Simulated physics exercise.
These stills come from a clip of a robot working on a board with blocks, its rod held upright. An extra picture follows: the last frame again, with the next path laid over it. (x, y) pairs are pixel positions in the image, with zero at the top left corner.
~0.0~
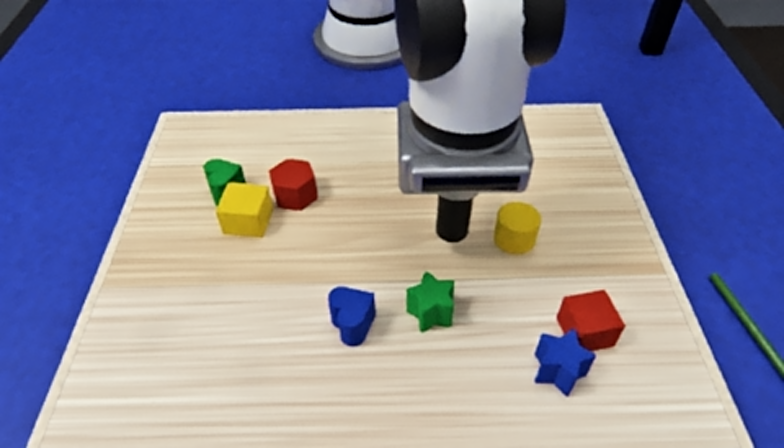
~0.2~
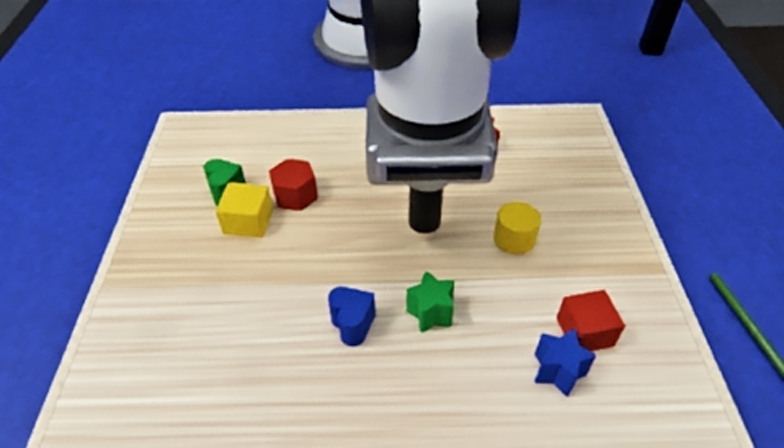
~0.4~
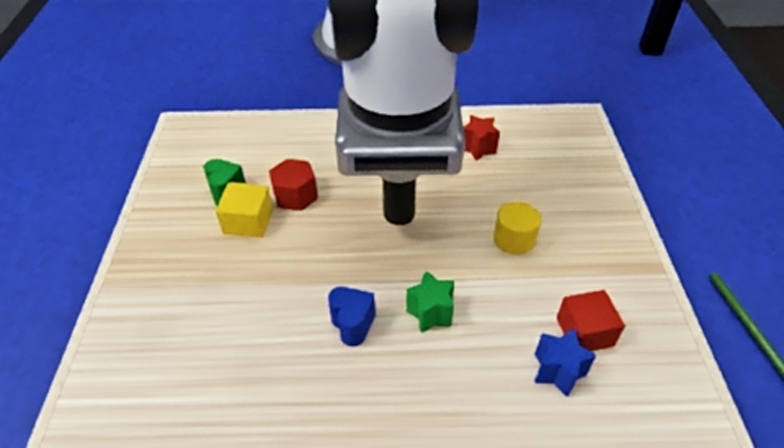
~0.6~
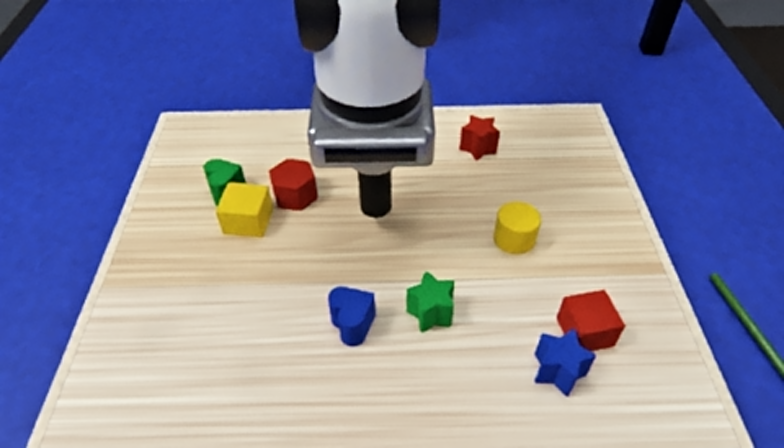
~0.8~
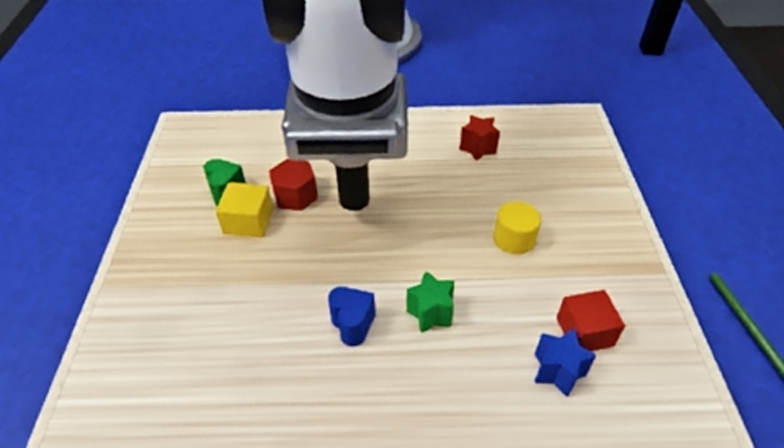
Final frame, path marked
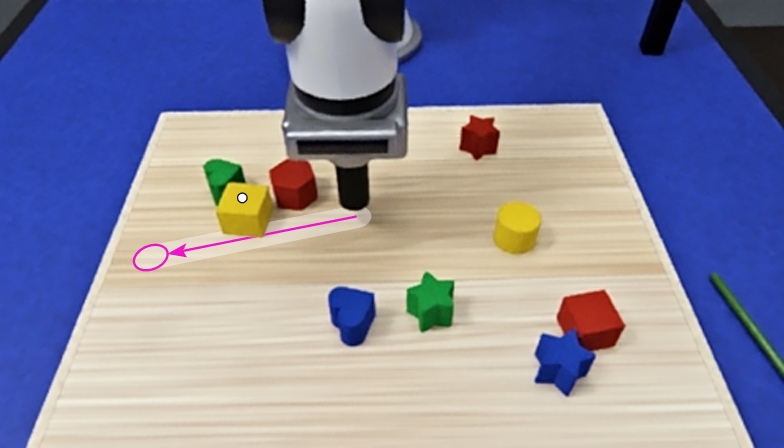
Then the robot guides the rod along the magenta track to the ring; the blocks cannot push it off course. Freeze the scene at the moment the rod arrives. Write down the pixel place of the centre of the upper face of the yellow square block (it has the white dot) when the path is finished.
The middle of its top is at (202, 195).
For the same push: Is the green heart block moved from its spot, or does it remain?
It gets moved.
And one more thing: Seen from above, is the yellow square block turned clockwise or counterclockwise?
It turns round clockwise.
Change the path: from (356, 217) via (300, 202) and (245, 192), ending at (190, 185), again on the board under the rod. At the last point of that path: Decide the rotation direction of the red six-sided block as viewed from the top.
Spin direction: Clockwise.
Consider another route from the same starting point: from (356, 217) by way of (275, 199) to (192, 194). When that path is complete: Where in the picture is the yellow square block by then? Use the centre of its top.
At (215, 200).
Drawn move, from (356, 217) to (151, 257); the dot is on the yellow square block.
What follows on the original path. One third of the way, rod at (285, 214); nothing pushed yet.
Two thirds of the way, rod at (215, 227); green heart block at (215, 165); yellow square block at (204, 195), turned 75° clockwise.
At the end, rod at (143, 241); green heart block at (215, 165); yellow square block at (202, 195), turned 80° clockwise; red six-sided block still.
